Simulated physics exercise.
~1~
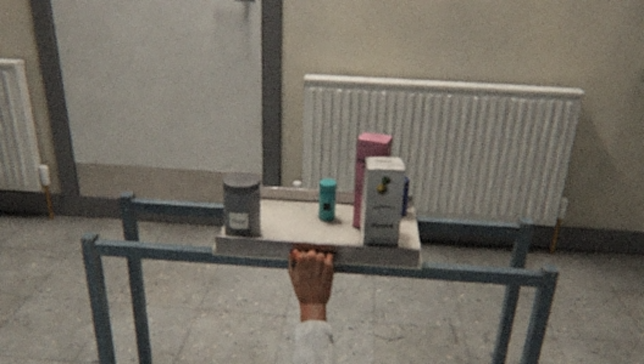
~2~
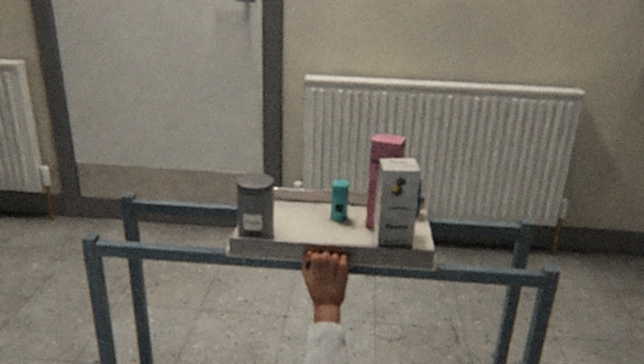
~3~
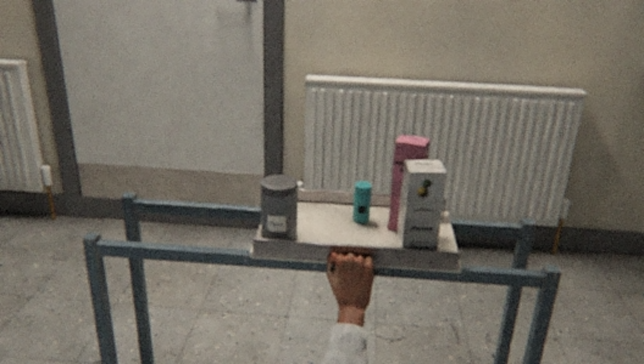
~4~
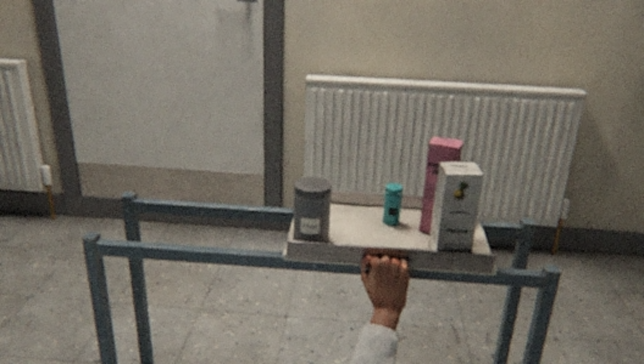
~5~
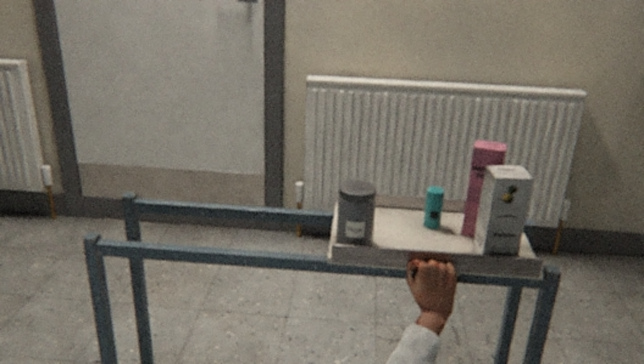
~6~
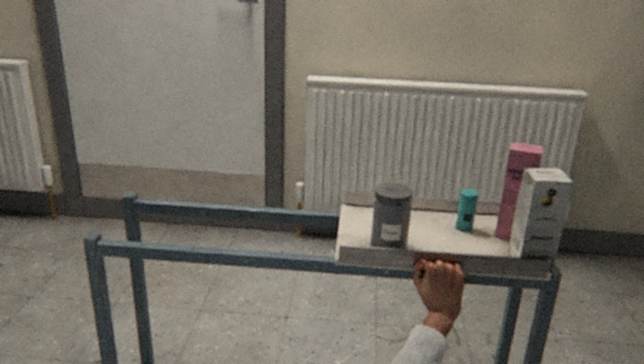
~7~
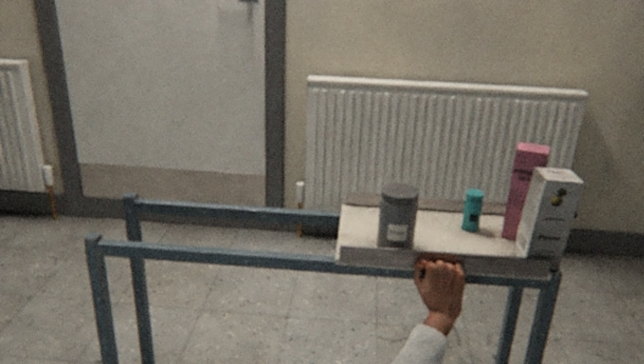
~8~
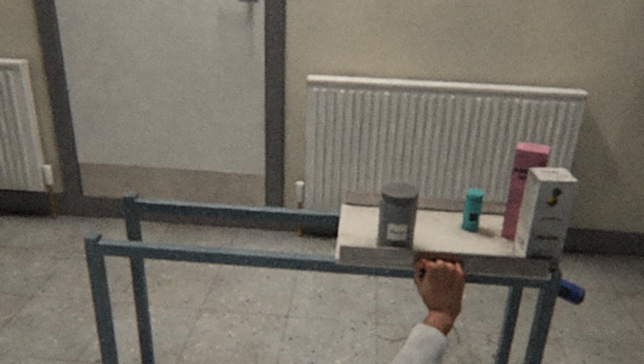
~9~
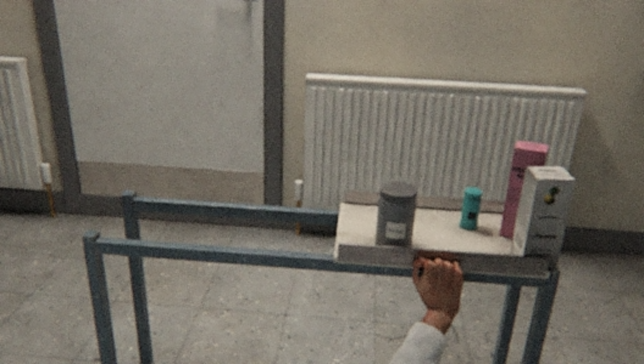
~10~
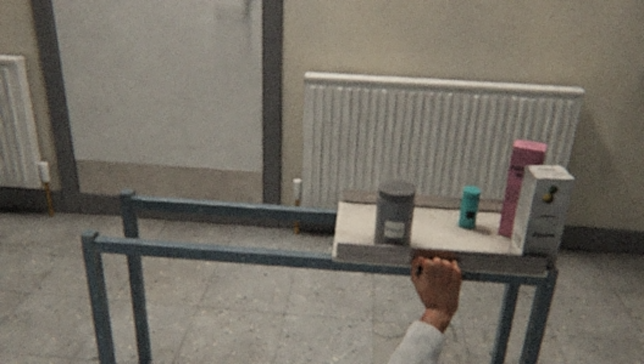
The clip shows a hand sliding a tray of containers rightward along a blue metal rack until it stops at the right end. A small blue container drops off beyond that end, while the grey jar, turquoise container, and pink and white cartons remain upright on the tray.
